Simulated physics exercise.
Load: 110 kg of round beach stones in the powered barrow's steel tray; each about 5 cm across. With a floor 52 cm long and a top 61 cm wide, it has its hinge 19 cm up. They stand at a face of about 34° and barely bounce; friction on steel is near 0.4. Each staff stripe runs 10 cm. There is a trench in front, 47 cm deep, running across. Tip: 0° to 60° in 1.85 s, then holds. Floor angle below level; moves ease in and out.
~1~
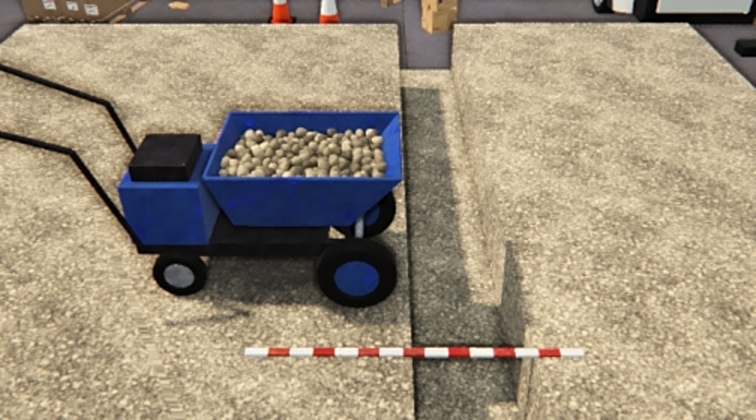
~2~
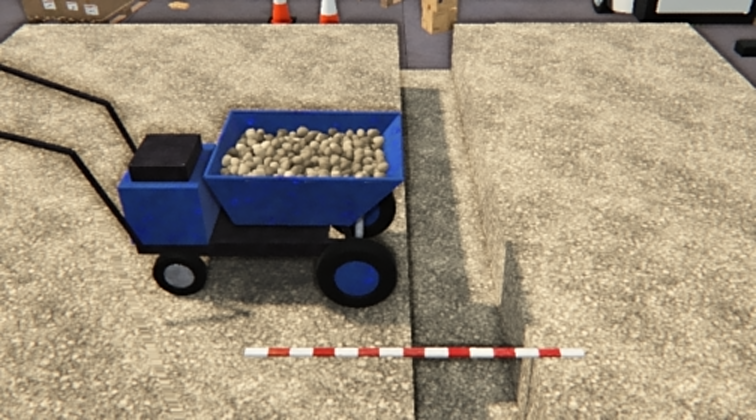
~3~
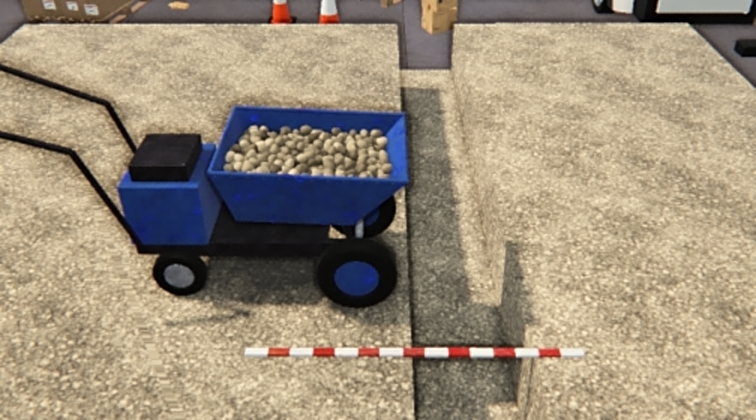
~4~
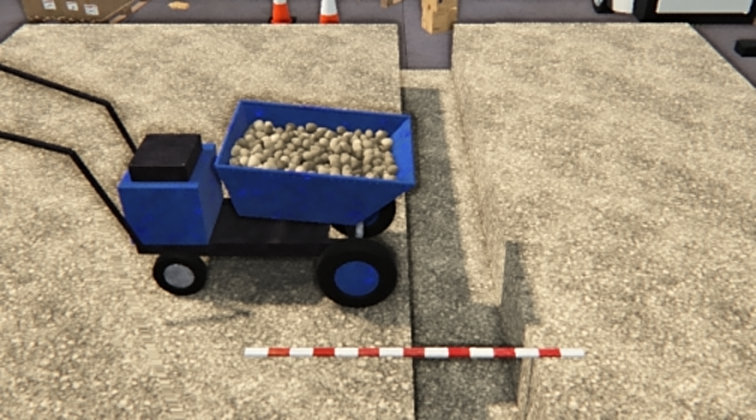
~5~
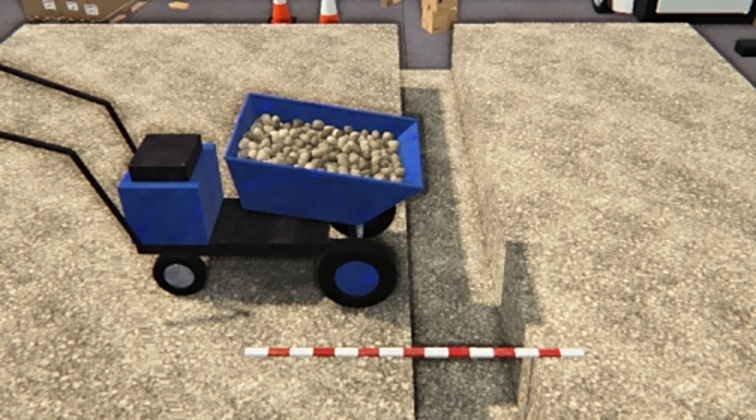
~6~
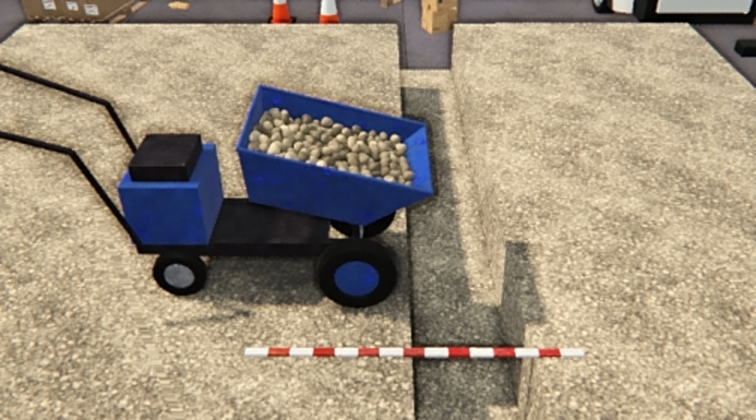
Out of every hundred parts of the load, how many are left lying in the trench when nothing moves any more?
Around 70 in every hundred.
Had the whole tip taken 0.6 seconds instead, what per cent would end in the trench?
Near 50 per cent.
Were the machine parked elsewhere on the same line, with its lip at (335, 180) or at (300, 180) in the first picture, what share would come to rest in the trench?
Close to 95 percent in the first case, 90 percent in the second.
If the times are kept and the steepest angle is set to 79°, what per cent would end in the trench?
In that case near 70 per cent.
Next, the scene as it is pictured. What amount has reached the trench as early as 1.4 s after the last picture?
By that moment, roughly 25 per cent of the load.
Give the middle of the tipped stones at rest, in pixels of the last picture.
(488, 322).
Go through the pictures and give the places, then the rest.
In the first picture, the tray is at 0°, its lip at (402, 180); the top of the load is at (301, 147).
In the second picture, the tray is at 1°, its lip at (403, 180); the top of the load is at (287, 146).
In the third picture, the tray is at 3°, its lip at (408, 182); the top of the load is at (272, 144).
In the fourth picture, the tray is at 6°, its lip at (415, 184); the top of the load is at (269, 138).
In the fifth picture, the tray is at 10°, its lip at (423, 188); the top of the load is at (272, 133).
In the sixth picture, the tray is at 15°, its lip at (432, 193); the top of the load is at (282, 127).
Then, 0.8 s after the last picture the floor is at 51°, 100 % in the tray; the foremost stones are at (477, 214).
Then, 1.4 s after the last picture the floor is at 60°, 60 % in the tray, 25 % in the trench, 15 % past the trench; the foremost stones are at (575, 261).
Then, 1.7 s after the last picture the floor is at 60°, 38 % in the tray, 36 % in the trench, 26 % past the trench; the foremost stones are at (618, 251).
Then, 3.7 s after the last picture the floor is at 60°, 4 % in the tray, 70 % in the trench, 26 % past the trench; the foremost stones are at (651, 276).
